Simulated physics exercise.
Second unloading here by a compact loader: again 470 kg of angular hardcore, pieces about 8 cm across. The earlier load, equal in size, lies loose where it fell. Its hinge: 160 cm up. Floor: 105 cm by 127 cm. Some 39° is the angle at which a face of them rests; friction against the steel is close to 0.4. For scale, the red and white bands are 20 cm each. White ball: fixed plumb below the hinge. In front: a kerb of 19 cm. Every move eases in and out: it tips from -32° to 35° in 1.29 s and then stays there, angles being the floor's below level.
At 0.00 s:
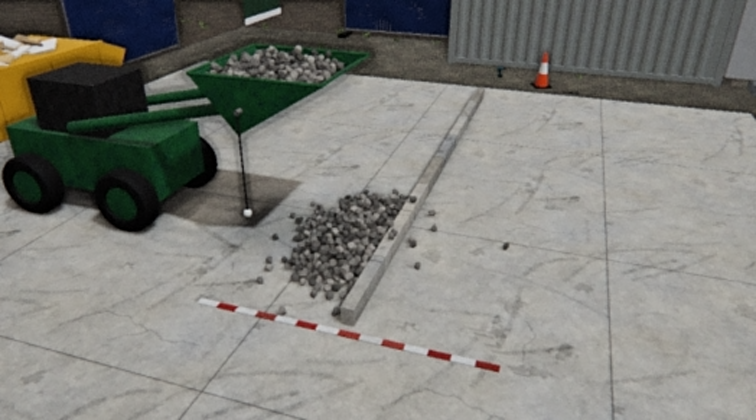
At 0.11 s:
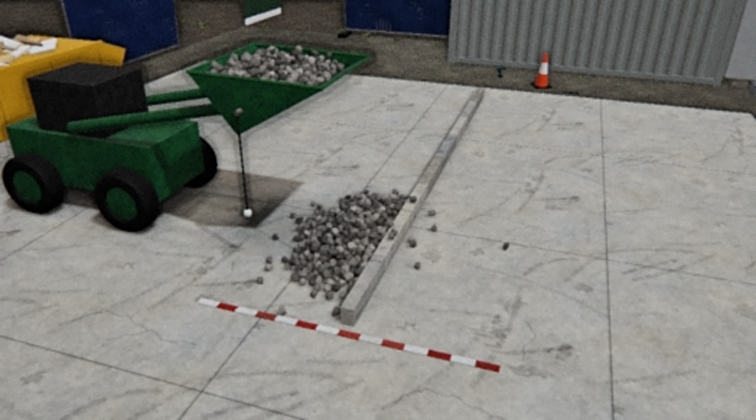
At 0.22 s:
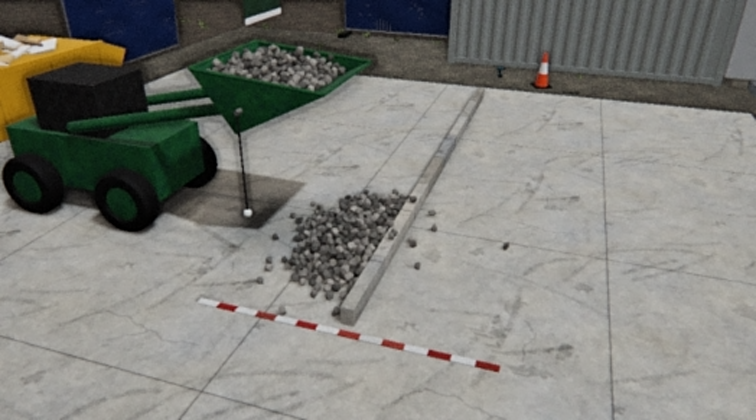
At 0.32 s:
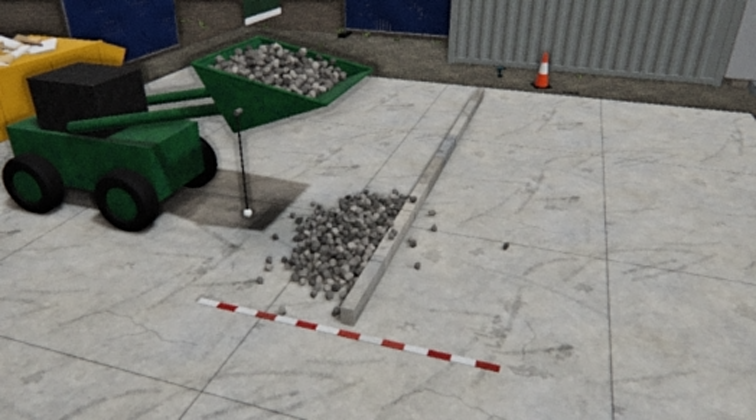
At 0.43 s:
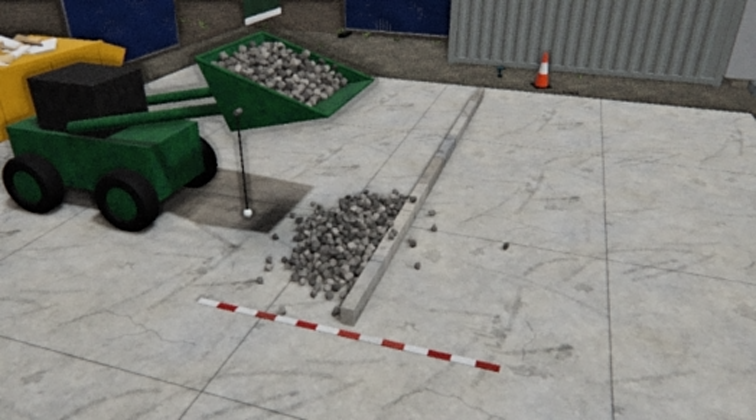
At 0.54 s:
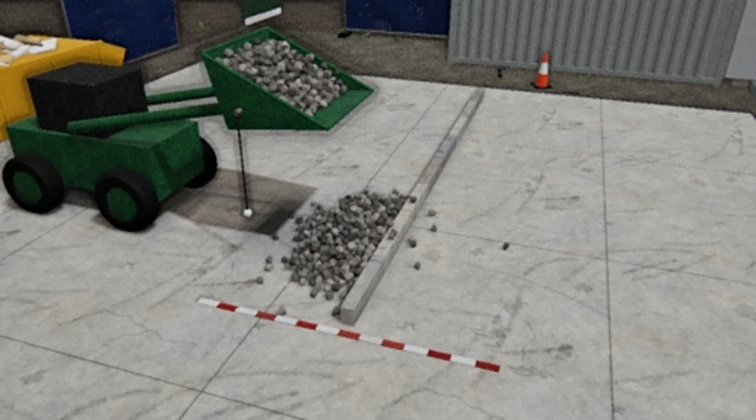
The green loader's raised bucket of grey stones slowly tilts forward, its right-hand lip lowering.
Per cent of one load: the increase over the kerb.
31 percent.
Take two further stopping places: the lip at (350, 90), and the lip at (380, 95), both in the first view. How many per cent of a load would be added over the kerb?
First place about 75 %, second about 100 %.
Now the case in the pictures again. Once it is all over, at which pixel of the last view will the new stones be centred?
Middle: Approx. (379, 226) px.
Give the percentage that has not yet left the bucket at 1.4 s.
Some 85 %, roughly, is held.
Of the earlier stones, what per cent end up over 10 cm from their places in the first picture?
Some 5 percent, give or take.
After 1.0 s the floor is at 25°; in per cent of one load, 100 in the bucket, 99 on this side of the kerb, 1 over the kerb; the foremost stones are at (425, 238).
After 1.4 s the floor is at 35°; in per cent of one load, 87 in the bucket, 112 on this side of the kerb, 1 over the kerb; the foremost stones are at (425, 238).
After 1.7 s the floor is at 35°; in per cent of one load, 41 in the bucket, 157 on this side of the kerb, 2 over the kerb; the foremost stones are at (427, 240).
After 4.5 s the floor is at 35°; in per cent of one load, 0 in the bucket, 168 on this side of the kerb, 32 over the kerb; the foremost stones are at (491, 257). Net gain over the kerb, 31.
